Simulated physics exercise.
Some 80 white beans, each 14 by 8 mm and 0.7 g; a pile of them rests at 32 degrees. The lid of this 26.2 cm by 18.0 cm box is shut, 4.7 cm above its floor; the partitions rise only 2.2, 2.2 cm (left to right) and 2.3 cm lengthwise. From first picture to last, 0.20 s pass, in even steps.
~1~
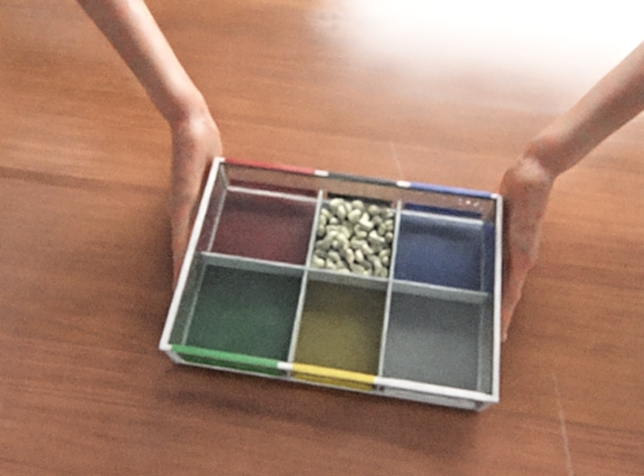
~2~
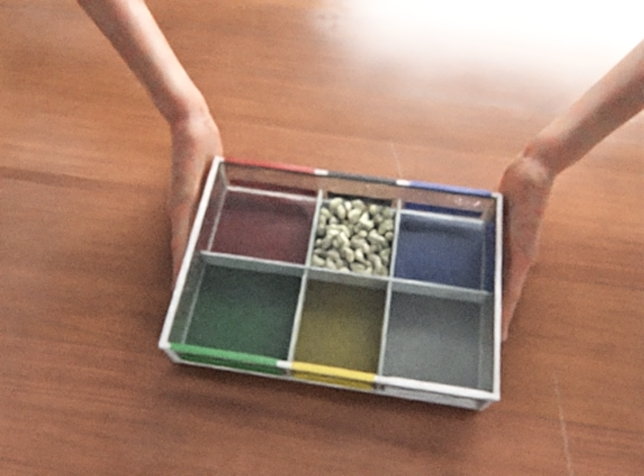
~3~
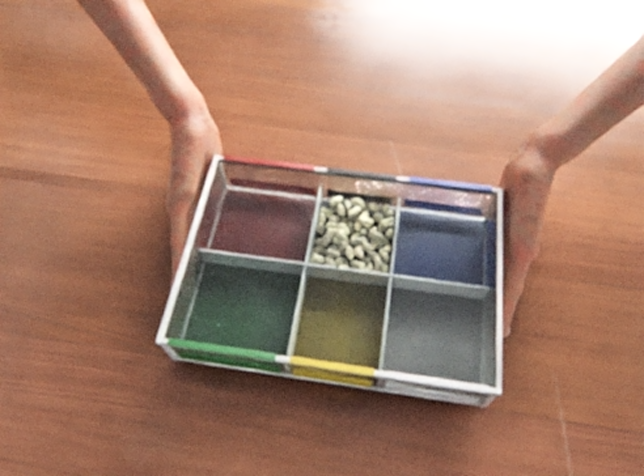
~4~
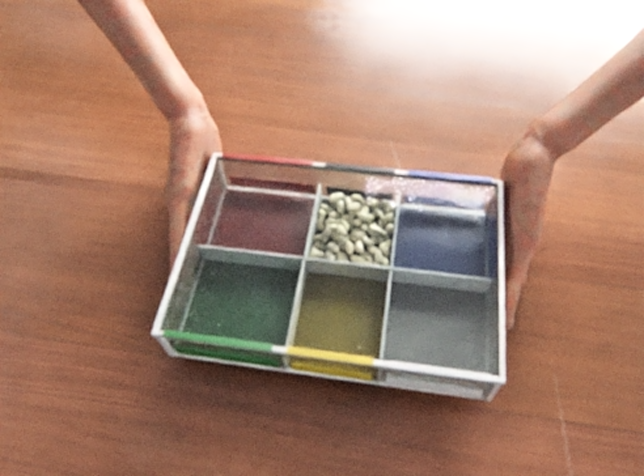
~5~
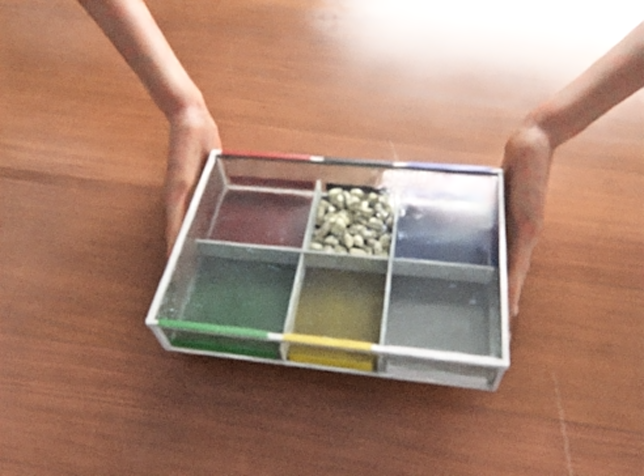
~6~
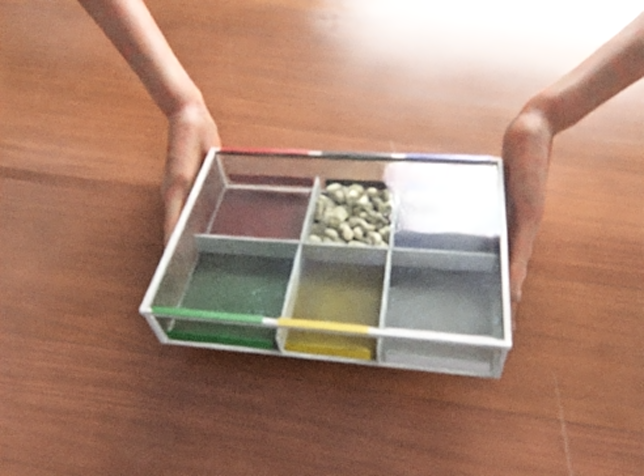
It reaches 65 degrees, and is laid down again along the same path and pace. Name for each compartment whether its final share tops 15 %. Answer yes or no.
Red no, blue no, green no, yellow no, white no, black yes.
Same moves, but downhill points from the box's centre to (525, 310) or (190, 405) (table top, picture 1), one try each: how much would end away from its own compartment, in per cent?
About 25 and 30 per cent.
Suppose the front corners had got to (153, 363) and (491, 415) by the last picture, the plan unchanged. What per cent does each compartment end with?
Red 5, blue 0, green 20, yellow 15, white 0, black 55.
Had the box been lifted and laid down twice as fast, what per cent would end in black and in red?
Black 80, red 20.
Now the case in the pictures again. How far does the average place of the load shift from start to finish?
Some 2.0 cm.
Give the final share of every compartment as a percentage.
Red 5, blue 0, green 0, yellow 0, white 0, black 95.
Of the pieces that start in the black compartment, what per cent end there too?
Some 90 per cent.
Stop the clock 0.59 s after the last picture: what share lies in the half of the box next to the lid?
Some 0 per cent.
Then, 0.59 s after the last picture, tilt 64 degrees; black 100 %.
Then, 0.96 s after the last picture, tilt 28 degrees; red 5 %, black 95 %.
Then, 1.44 s after the last picture, tilt 0 degrees; red 5 %, black 95 %.
In the end, red 5 %, blue 0 %, green 0 %, yellow 0 %, white 0 %, black 95 %.
